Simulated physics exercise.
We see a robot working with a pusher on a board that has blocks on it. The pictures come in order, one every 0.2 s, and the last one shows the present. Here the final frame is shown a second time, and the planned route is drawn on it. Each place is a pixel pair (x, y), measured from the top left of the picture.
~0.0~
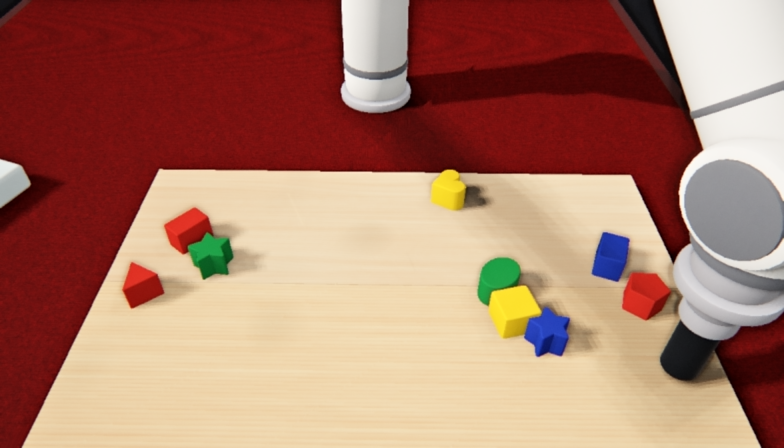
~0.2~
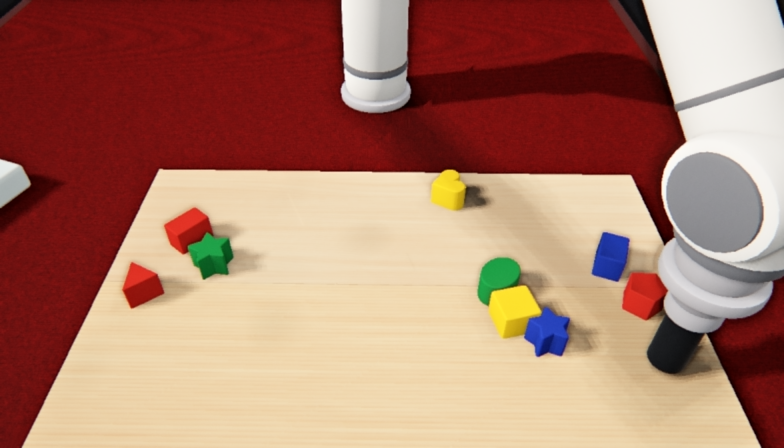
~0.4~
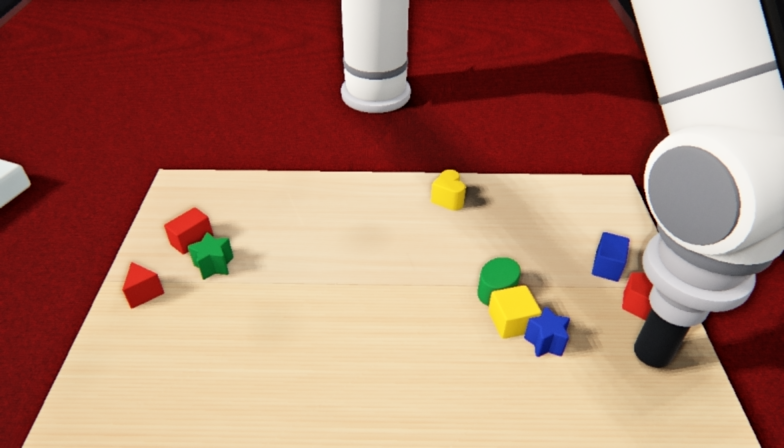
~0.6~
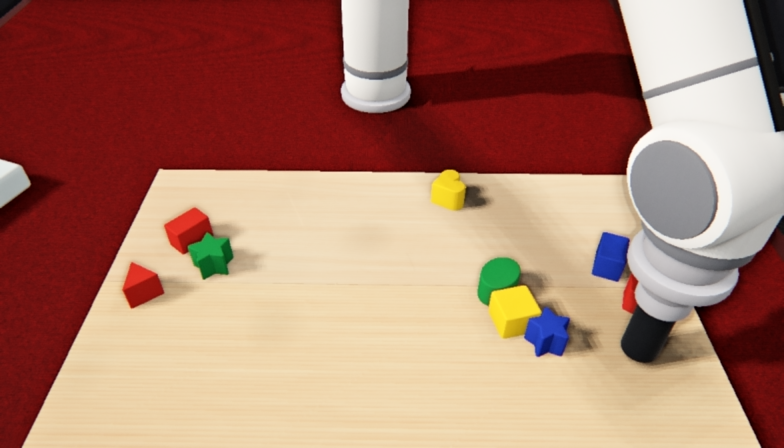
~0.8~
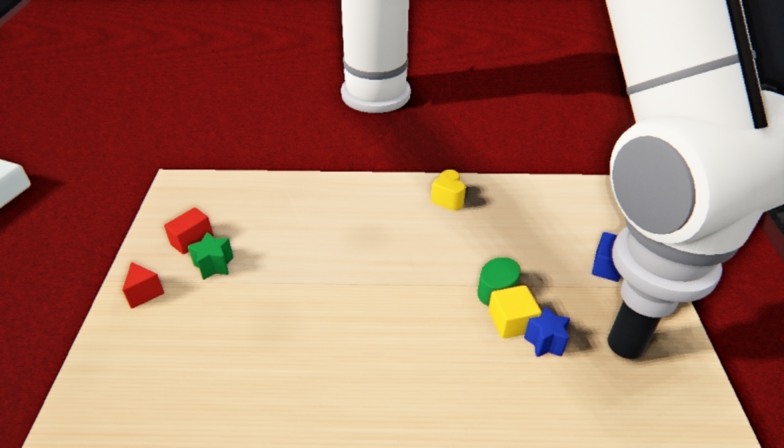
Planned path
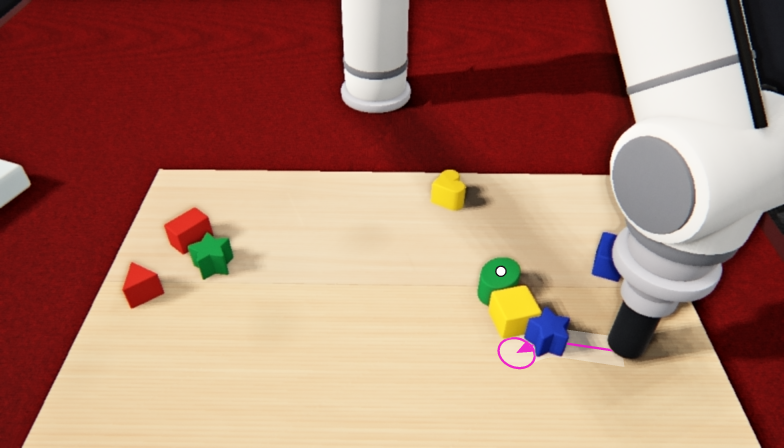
Robot arm with a black pusher sliding slowly left along the right side of a wooden board, the coloured blocks staying still.
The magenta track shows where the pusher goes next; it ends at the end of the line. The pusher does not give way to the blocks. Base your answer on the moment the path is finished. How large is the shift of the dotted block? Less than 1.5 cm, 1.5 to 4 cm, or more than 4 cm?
Shift of under 1.5 cm.
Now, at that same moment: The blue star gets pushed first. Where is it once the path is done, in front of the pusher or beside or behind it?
It will keep going ahead of the pusher.
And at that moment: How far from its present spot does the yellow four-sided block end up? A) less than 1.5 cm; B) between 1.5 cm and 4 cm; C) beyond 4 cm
B: Between 1.5 cm and 4 cm.
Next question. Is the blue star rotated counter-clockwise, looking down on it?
My answer is yes.
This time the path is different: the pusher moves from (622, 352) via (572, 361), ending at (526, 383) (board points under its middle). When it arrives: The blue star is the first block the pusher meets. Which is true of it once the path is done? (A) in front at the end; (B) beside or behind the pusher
Letter B.
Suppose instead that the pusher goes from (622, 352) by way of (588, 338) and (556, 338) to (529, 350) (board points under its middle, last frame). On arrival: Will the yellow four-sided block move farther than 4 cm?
Answer: No.
Drawn move, from (622, 352) via (585, 346) and (548, 342), ending at (517, 353); the dot is on the green elliptical block.
On the path given first. One third of the way, pusher (587, 339); nothing pushed yet.
Two thirds of the way, pusher (549, 335); yellow four-sided block (492, 302), turned 45° clockwise; blue star (523, 330), turned 30° anticlockwise.
At the end, pusher (519, 346); green elliptical block still; yellow four-sided block (483, 302), turned 70° clockwise; blue star (490, 341), turned 30° anticlockwise.
